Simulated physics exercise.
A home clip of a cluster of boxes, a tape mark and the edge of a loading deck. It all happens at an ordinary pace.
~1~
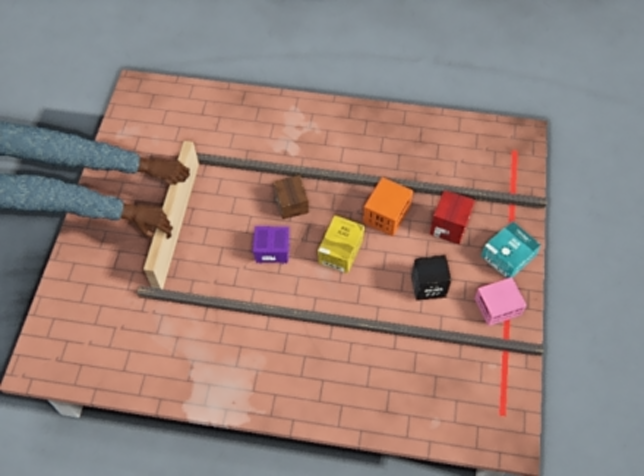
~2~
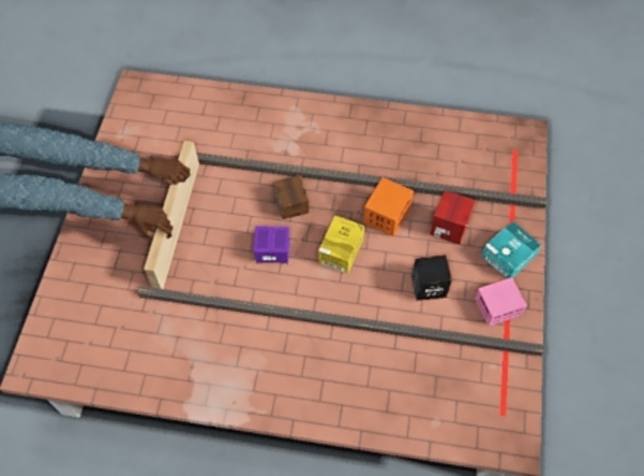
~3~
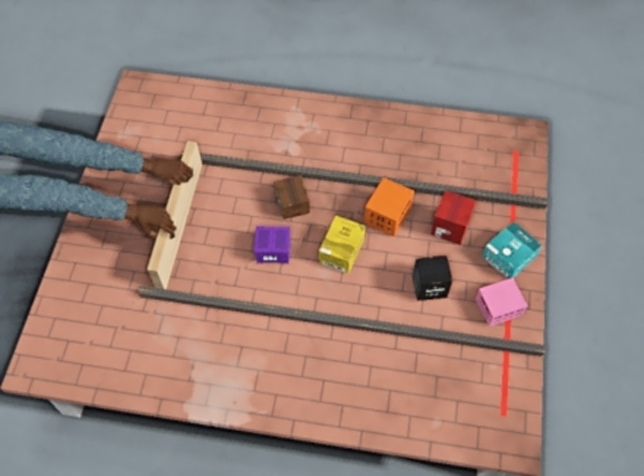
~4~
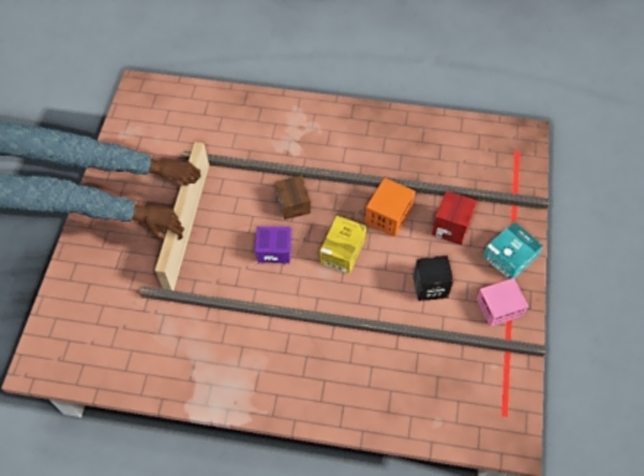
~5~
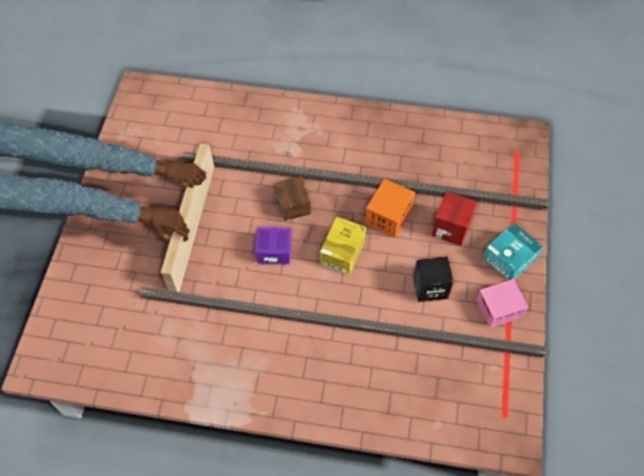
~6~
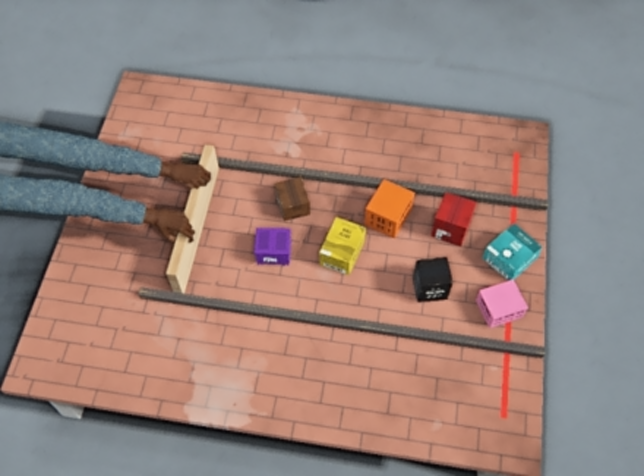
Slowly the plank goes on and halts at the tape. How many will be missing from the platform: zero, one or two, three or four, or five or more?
Here the number that fall off is five or more.
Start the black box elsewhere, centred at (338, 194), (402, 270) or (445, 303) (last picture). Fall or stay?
In that order, it is lost; survives; holds on.
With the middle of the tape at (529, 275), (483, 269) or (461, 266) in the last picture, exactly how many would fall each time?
It would be 6, 2 and 1.
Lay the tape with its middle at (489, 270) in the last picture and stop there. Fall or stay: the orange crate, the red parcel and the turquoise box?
The orange crate remains up, the red parcel falls, the turquoise box falls.
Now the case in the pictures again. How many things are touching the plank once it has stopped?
That makes 3.
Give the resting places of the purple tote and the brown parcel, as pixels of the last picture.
The purple tote at (530, 284), the brown parcel at (529, 236).
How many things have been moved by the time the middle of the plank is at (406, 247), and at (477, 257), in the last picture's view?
First 8, then 8.
Early on, none off yet; turquoise box at rest near (512, 253); pink crate at rest near (501, 304); red parcel at rest near (453, 220).
A while later, none off yet; turquoise box at rest near (512, 253); pink crate at rest near (501, 304); red parcel moving near (457, 220).
Further along, none off yet; turquoise box travelled about its own width near (540, 265); pink crate travelled about its own width near (521, 319); red parcel travelled well along near (535, 227).
Finally, the number that fall off is five or more; lost, yellow box, orange crate, red parcel, pink crate and turquoise box.
